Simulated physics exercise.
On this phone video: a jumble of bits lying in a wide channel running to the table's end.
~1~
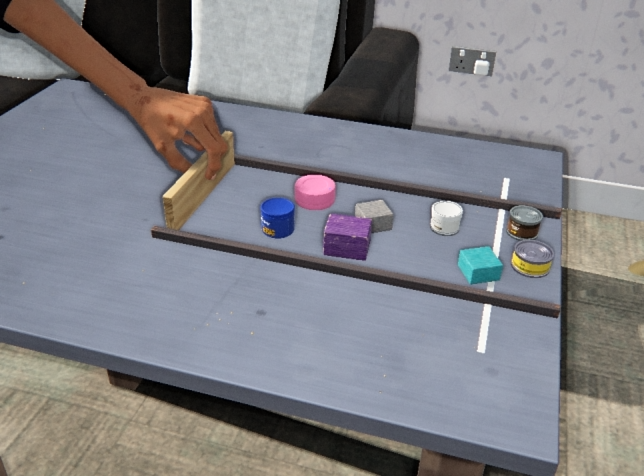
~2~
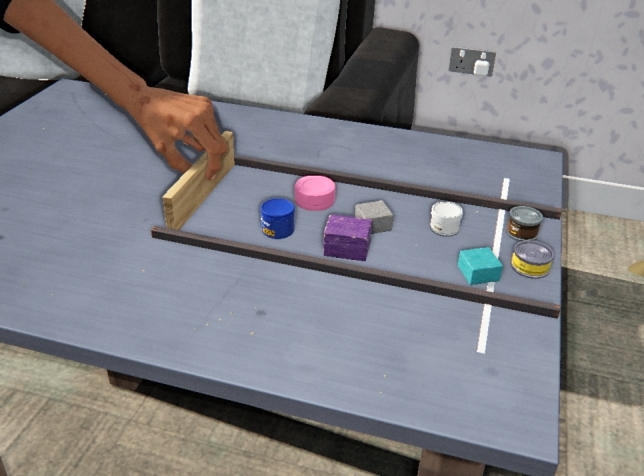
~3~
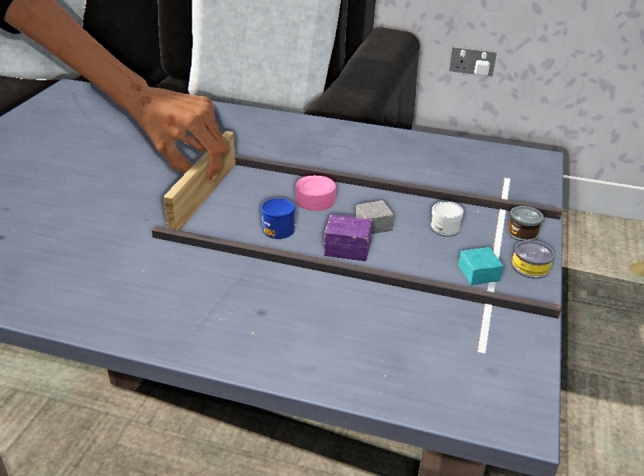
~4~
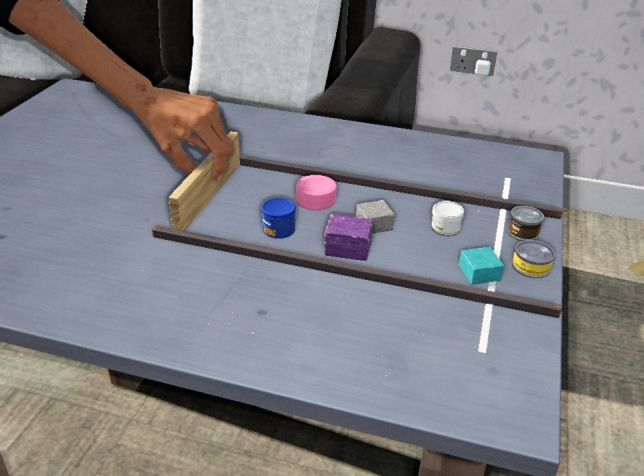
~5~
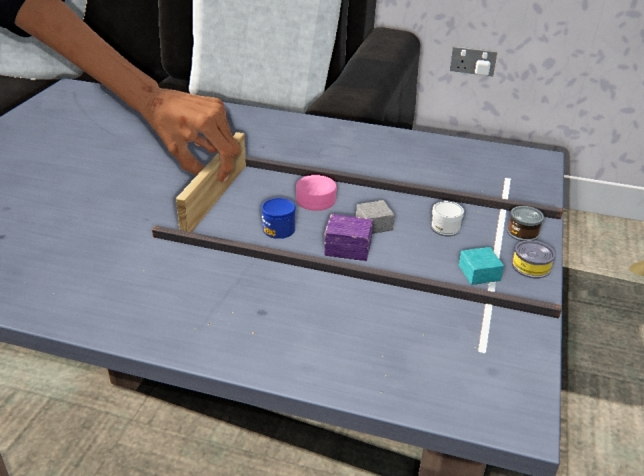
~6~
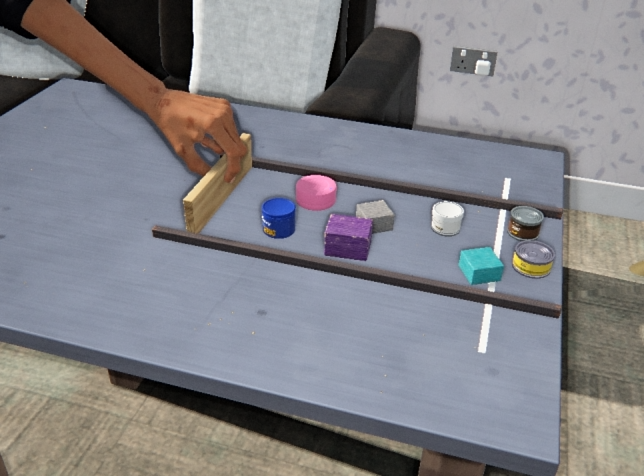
At first, a hand holds a wooden board upright at the left end of a channel on a grey table, with tubs, tins and blocks scattered to its right. The hand then slides the board a short way right, closer to the blue tub, while the scattered objects stay essentially still.
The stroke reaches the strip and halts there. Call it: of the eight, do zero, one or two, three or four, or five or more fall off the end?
One or two fall off.
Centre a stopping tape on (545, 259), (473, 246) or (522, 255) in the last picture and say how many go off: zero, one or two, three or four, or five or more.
Five or more; not one; three to four.
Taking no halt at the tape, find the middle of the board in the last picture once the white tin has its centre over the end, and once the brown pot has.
For the white tin, about (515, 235); for the brown pot, about (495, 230).
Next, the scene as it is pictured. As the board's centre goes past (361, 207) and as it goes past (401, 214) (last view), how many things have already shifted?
First 4, then 5.
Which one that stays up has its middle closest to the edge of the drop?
It is the brown pot.
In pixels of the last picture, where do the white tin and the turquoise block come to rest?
The white tin ends up near (547, 236), and the turquoise block near (550, 273).
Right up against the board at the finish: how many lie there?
Count recorded: 4.
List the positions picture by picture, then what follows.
The first frame shows yellow pot (532, 259); brown pot (524, 224); turquoise block (480, 266); board (202, 179); tape (496, 250).
The second frame shows brown pot (524, 224); white tin (446, 219).
The third frame shows turquoise block (481, 266); blue tub (279, 219).
The fourth frame shows yellow pot (533, 259); board (208, 180).
The fifth frame shows brown pot (525, 224); purple block (349, 237).
The sixth frame shows yellow pot (533, 259); brown pot (525, 224); turquoise block (481, 266); board (221, 182); tape (497, 250).
A little later, none off yet; yellow pot at rest near (533, 259); brown pot at rest near (525, 224); turquoise block at rest near (481, 266).
Next, none off yet; yellow pot at rest near (533, 259); brown pot at rest near (525, 224); turquoise block at rest near (484, 266).
When it is over, the number that fall off is one or two; down, yellow pot.
